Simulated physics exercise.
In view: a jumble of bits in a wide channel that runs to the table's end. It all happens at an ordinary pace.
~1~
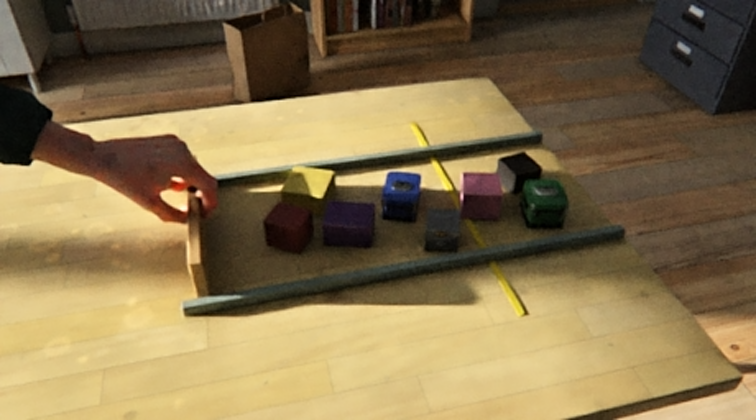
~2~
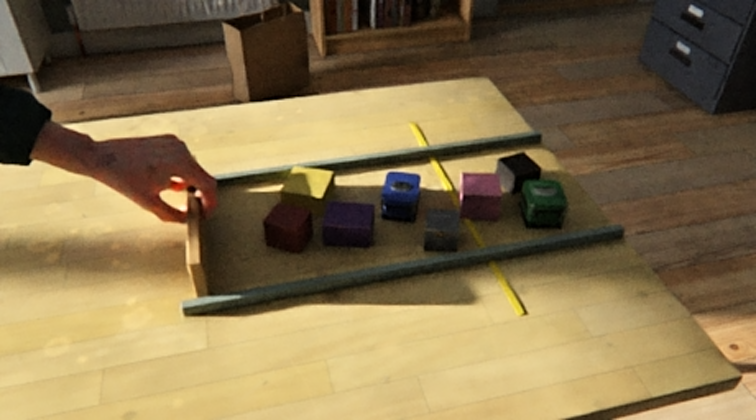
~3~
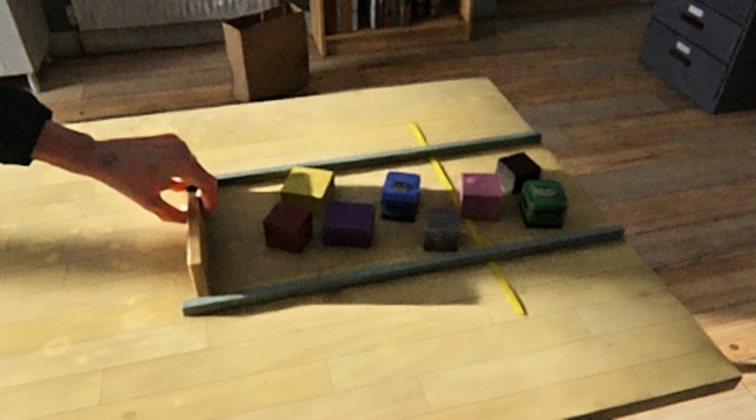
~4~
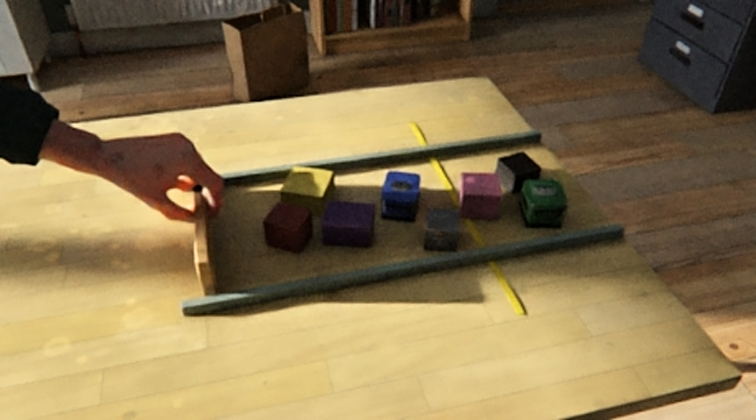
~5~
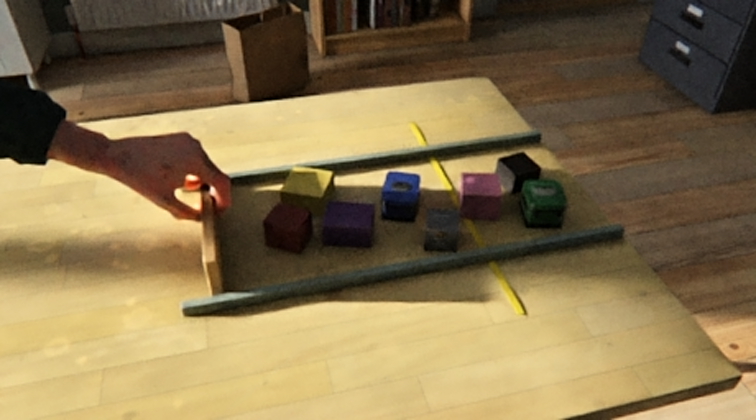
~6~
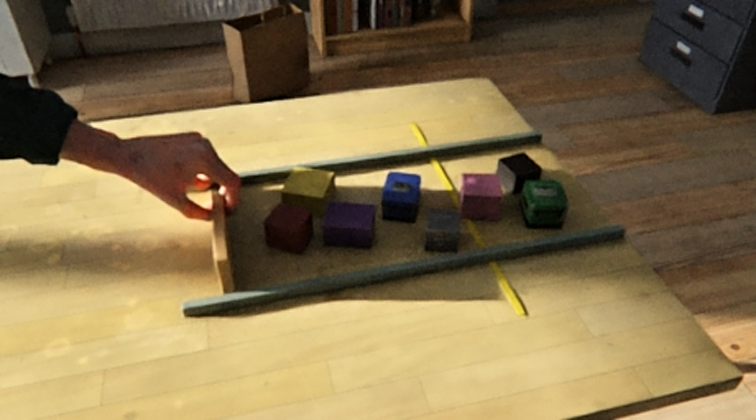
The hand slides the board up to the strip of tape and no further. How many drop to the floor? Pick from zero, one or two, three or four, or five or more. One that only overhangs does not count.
Outcome: The number that fall off is zero.
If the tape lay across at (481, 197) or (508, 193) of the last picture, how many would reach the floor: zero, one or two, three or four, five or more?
The falls would be not one; 1 or 2.
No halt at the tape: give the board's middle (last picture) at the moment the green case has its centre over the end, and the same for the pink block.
Its middle is around (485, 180) and around (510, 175).
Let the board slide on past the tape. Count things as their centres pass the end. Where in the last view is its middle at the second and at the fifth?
Near (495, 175) and (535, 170).
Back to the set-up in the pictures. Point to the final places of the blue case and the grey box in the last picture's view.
The blue case at (505, 177), the grey box at (551, 217).
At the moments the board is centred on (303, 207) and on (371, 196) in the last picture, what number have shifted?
By then 3, and 5.
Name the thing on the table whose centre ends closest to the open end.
It is the green case.
A little later, none off yet; black block at rest near (518, 173); green case at rest near (543, 204); pink block at rest near (480, 197).
Next, none off yet; black block moving near (527, 171); green case shifted a little near (556, 201); pink block shifted about its own width near (516, 192).
When it is over, the number that fall off is zero.
